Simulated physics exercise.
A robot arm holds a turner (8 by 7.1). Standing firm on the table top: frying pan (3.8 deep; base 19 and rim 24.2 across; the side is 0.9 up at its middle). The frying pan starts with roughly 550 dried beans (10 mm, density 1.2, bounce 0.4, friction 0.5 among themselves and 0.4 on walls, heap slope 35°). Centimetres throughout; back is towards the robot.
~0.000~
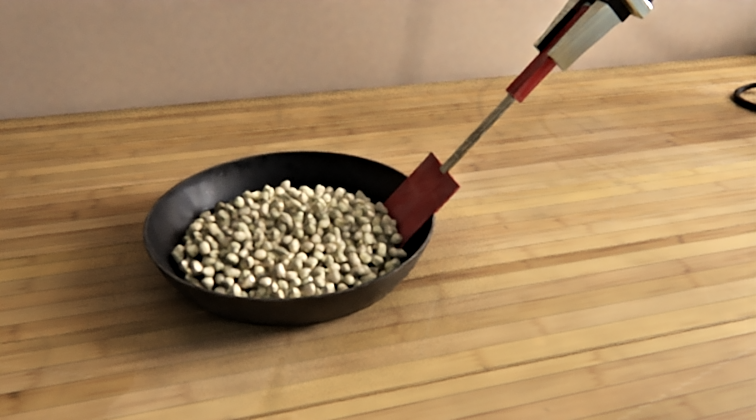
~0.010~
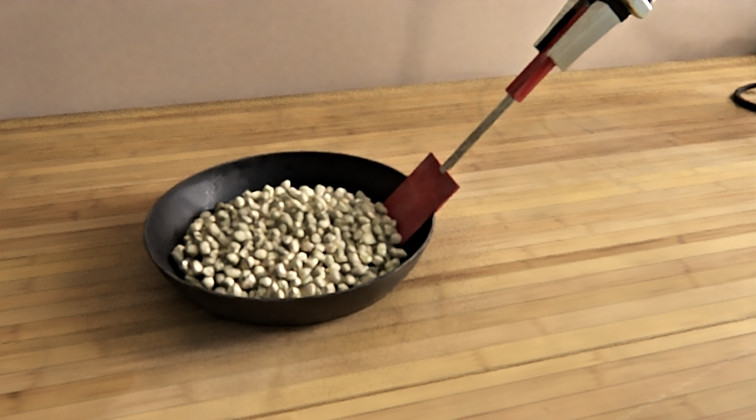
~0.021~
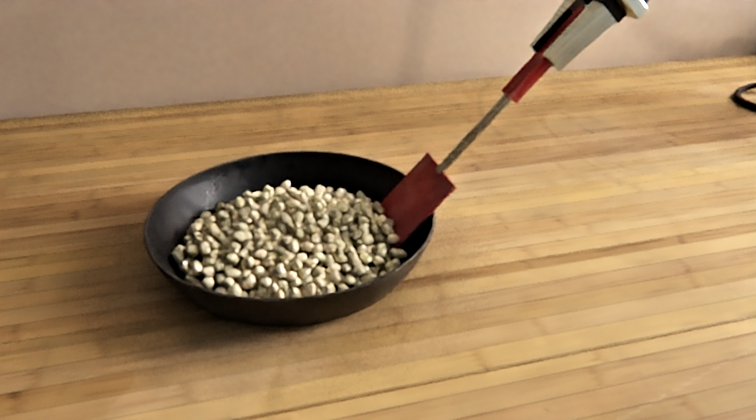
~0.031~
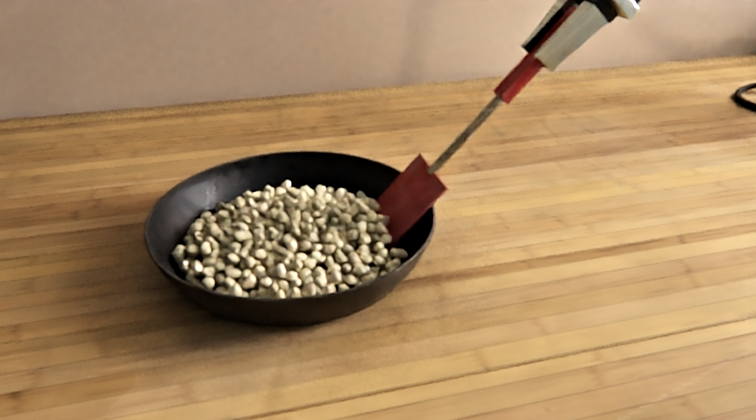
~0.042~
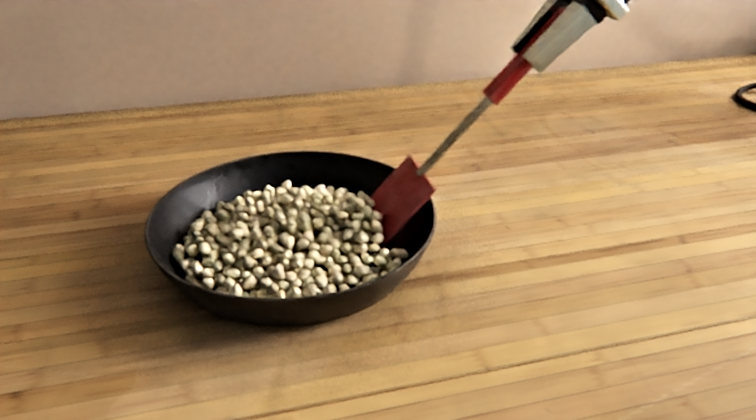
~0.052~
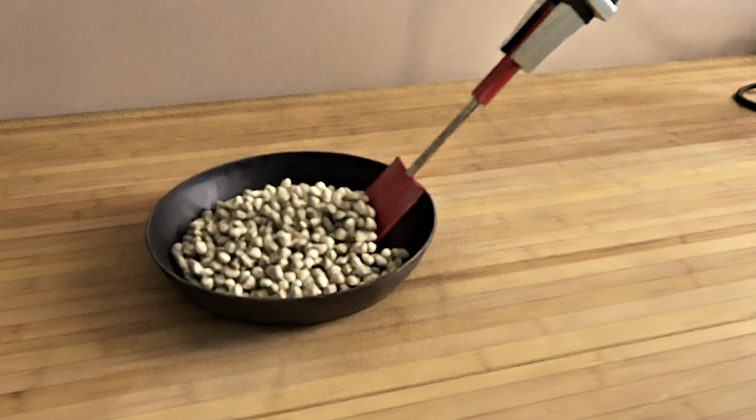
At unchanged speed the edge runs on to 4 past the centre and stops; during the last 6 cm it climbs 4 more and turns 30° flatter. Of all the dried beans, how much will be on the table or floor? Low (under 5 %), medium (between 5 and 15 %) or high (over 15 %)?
On the table or floor the share is medium, between 5 and 15 %.
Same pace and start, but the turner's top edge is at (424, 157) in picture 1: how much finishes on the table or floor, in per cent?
About 5 per cent.
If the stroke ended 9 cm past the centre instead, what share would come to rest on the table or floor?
It would be near 20 per cent.
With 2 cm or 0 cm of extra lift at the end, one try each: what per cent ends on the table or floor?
About 0 and 0 per cent.
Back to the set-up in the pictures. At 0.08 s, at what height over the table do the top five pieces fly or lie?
Roughly 5 cm.
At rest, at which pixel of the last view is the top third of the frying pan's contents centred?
At about (211, 238).
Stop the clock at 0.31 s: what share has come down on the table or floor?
About 8 per cent.
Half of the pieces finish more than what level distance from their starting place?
About 3 cm.
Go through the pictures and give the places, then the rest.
In the first picture, the turner top edge at (446, 168), sloping 47°; upper third of the load around (293, 229), from x 180 to 400, top at y 185; 546 in the frying pan.
In the second picture, the turner top edge at (445, 168), sloping 47°; upper third of the load around (293, 229), from x 180 to 400, top at y 185.
In the third picture, the turner top edge at (441, 169), sloping 47°; upper third of the load around (294, 228), from x 180 to 400, top at y 185.
In the fourth picture, the turner top edge at (433, 170), sloping 47°; upper third of the load around (300, 228), from x 180 to 400, top at y 185.
In the fifth picture, the turner top edge at (422, 171), sloping 47°; upper third of the load around (298, 226), from x 180 to 400, top at y 185.
In the sixth picture, the turner top edge at (411, 173), sloping 47°; upper third of the load around (298, 224), from x 180 to 400, top at y 185; 546 in the frying pan.
After 0.08 s, sloping 45°, highest piece 6 above the table; 546 in the frying pan.
After 0.10 s, sloping 35°, highest piece 6 above the table; 546 in the frying pan.
After 0.31 s, sloping 17°, highest piece 5 above the table; 506 in the frying pan, 39 on the table or floor, 1 on the blade or in flight.
After 1.36 s, sloping 17°, highest piece 4 above the table; 505 in the frying pan, 41 on the table or floor.
In the end, 505 in the frying pan, 41 on the table or floor. That is 8 % on the table or floor.
